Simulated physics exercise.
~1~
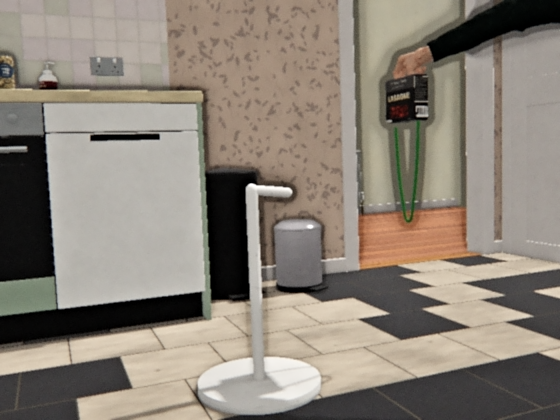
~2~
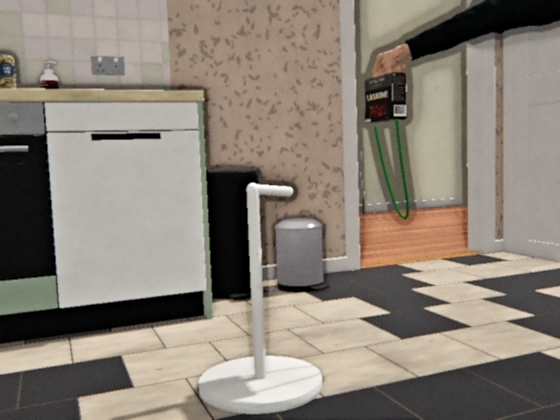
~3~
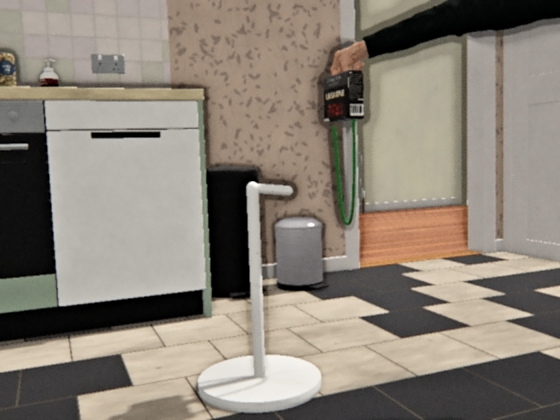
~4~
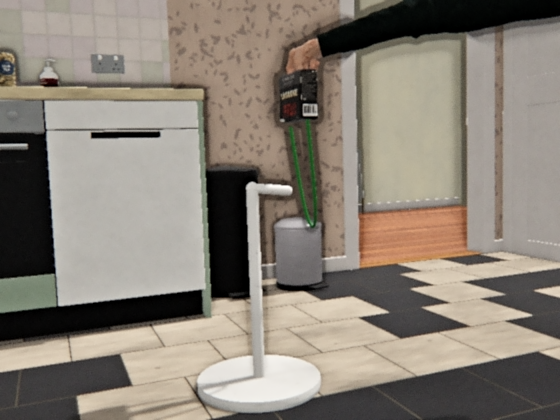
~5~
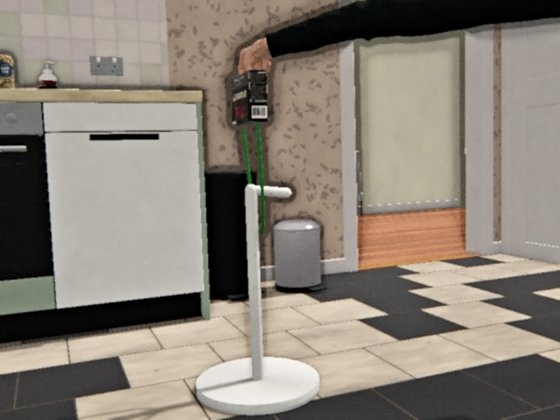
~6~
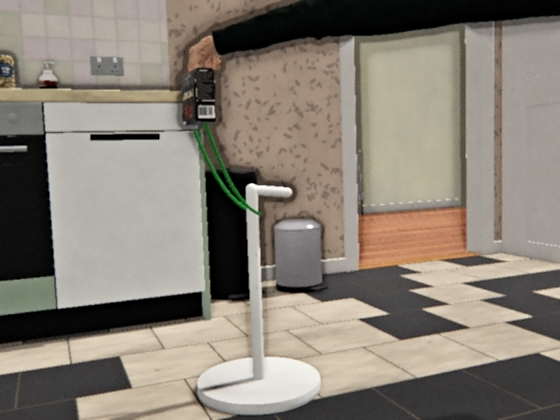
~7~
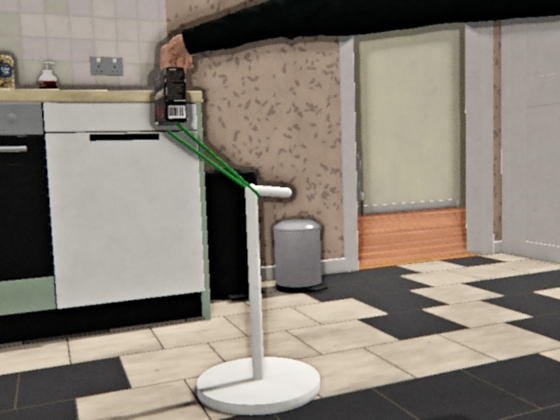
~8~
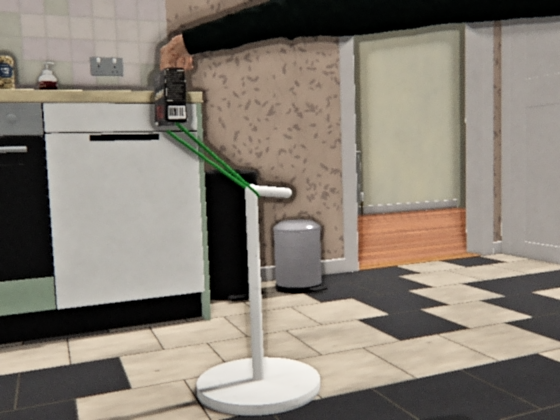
An arm in a black sleeve carried a small black pouch with a trailing green loop leftward across a kitchen, past a white hooked post. The loop caught on the post and pulled tight, and the hand stopped just beyond it.
